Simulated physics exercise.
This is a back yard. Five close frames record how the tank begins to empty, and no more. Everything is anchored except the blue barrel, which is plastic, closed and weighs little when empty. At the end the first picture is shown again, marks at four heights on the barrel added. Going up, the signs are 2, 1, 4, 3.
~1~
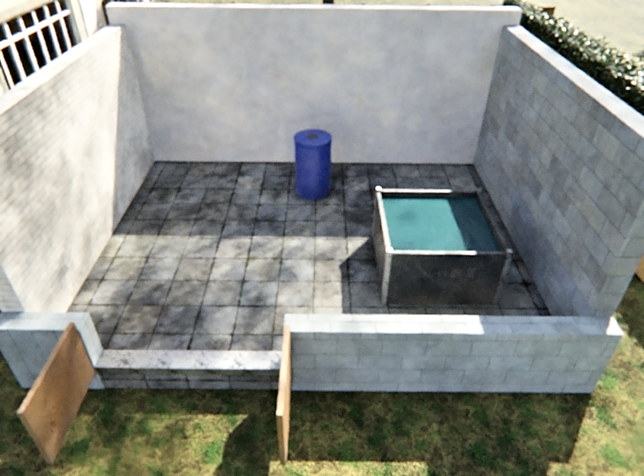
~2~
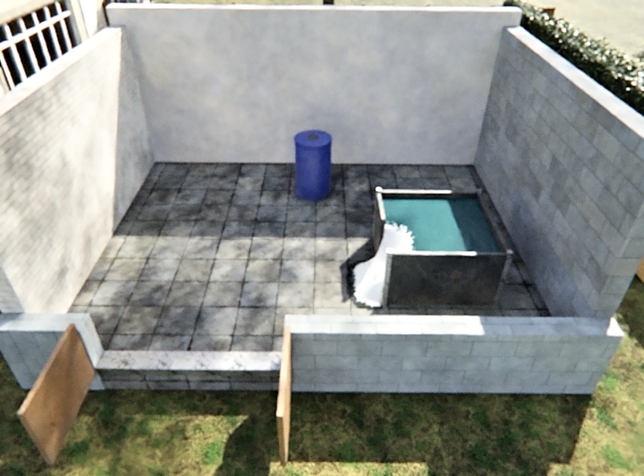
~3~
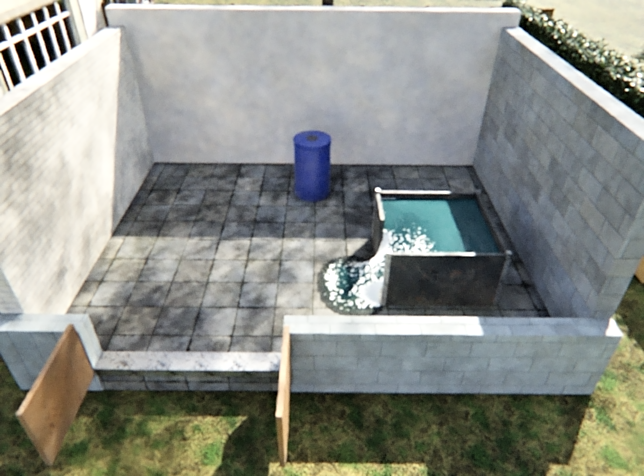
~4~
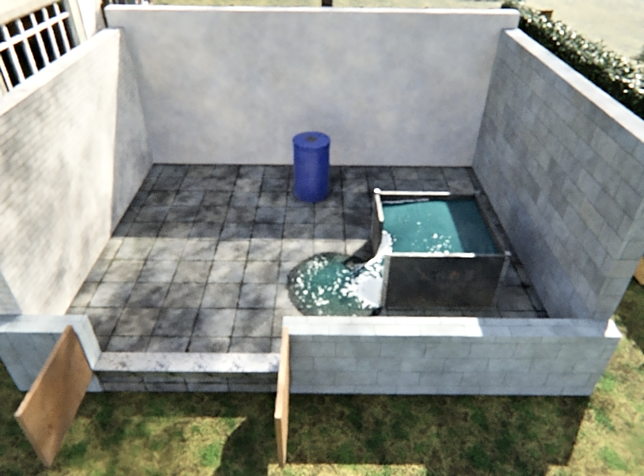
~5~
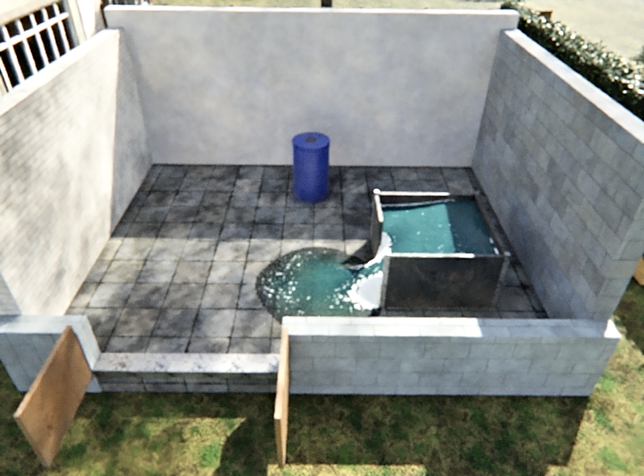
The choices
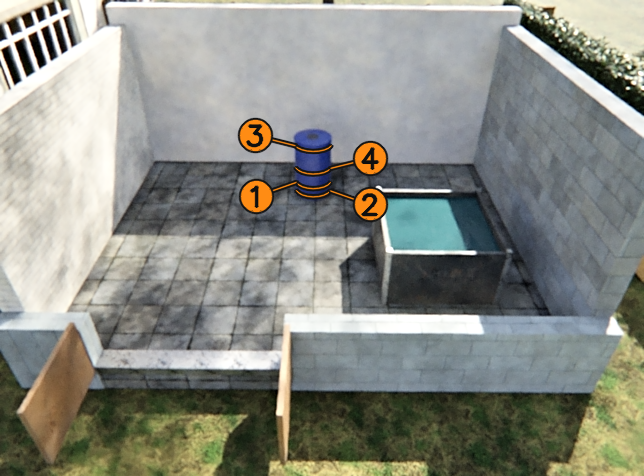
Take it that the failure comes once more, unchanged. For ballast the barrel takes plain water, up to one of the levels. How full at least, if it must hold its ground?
The limit is 2.
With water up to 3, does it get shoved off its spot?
No, that is safe.
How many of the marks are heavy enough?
All of them.
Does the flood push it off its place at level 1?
No, not at all.
On the marked copy, 1 at (313, 188); 2 at (313, 196); 3 at (312, 151); 4 at (313, 174); from the bottom up 2, 1, 4, 3.
Choosing 1, it does not move.
Choosing 2, it does not move.
Choosing 3, it does not move.
Choosing 4, it does not move.
